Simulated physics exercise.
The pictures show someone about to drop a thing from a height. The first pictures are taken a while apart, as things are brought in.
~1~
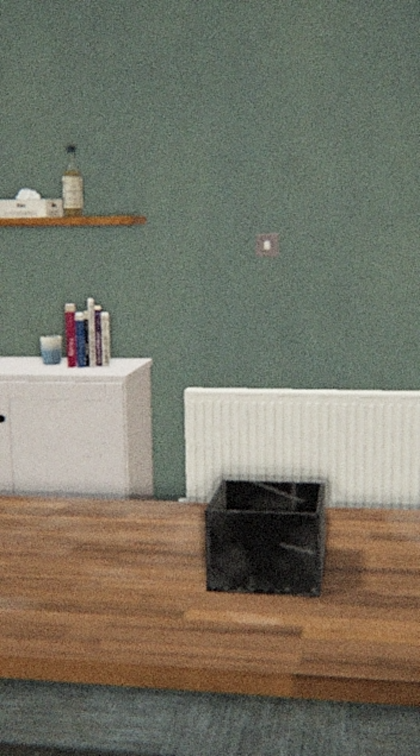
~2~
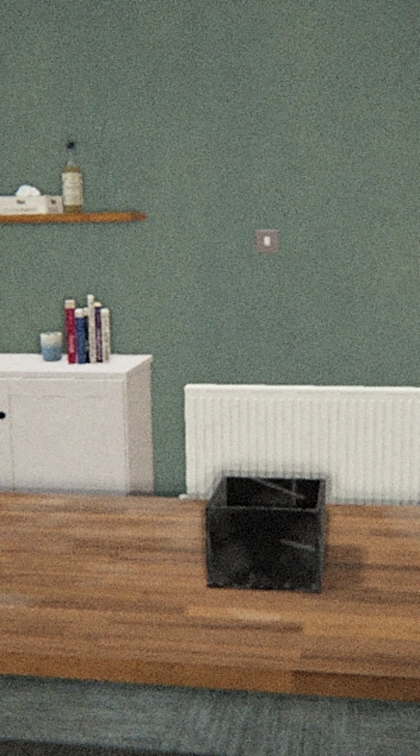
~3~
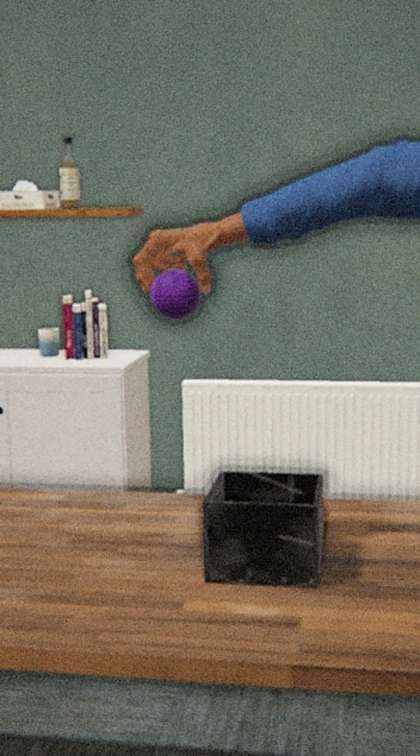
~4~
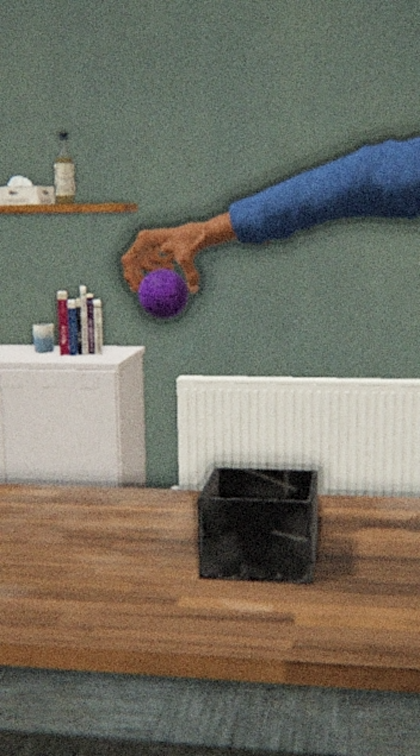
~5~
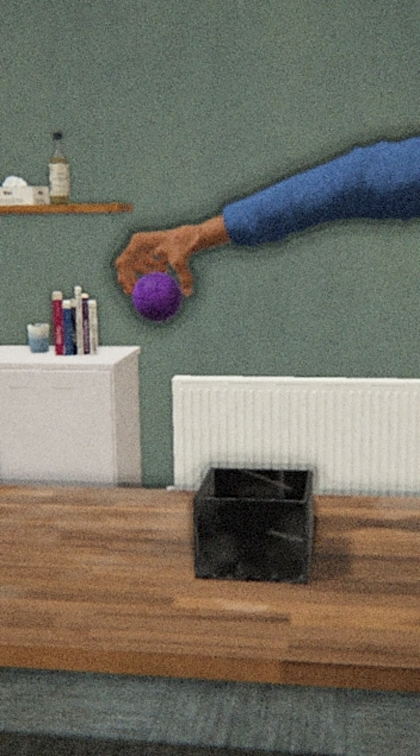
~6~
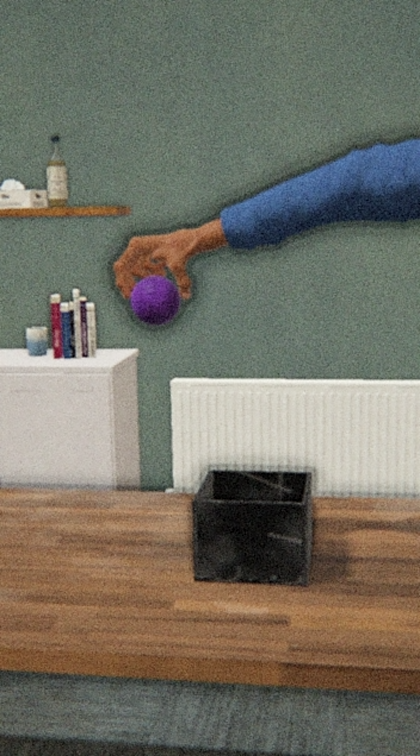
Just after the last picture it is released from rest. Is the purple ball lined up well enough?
Outcome: The purple ball falls beside it.
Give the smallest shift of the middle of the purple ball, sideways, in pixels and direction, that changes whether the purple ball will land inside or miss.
Roughly 48 pixels right.
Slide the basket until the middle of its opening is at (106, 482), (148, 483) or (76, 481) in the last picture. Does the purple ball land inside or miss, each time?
Try by try, it is not caught; drops into the container; misses.
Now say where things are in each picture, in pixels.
Basket (268, 535), in the first picture.
Basket (269, 531), in the second picture.
Still on the way; purple ball (176, 295); basket (266, 526), in the third picture.
Still on the way; purple ball (163, 294); basket (261, 523), in the fourth picture.
Still on the way; purple ball (157, 297); basket (256, 523), in the fifth picture.
In place, still held; purple ball (156, 301); basket (255, 525), in the sixth picture.
Then, 0.18 s past the last view, purple ball travelled about its own width near (157, 360).
Then, 0.26 s past the last view, purple ball in the air near (160, 444).
Finally, the purple ball ends up outside, near (162, 537).
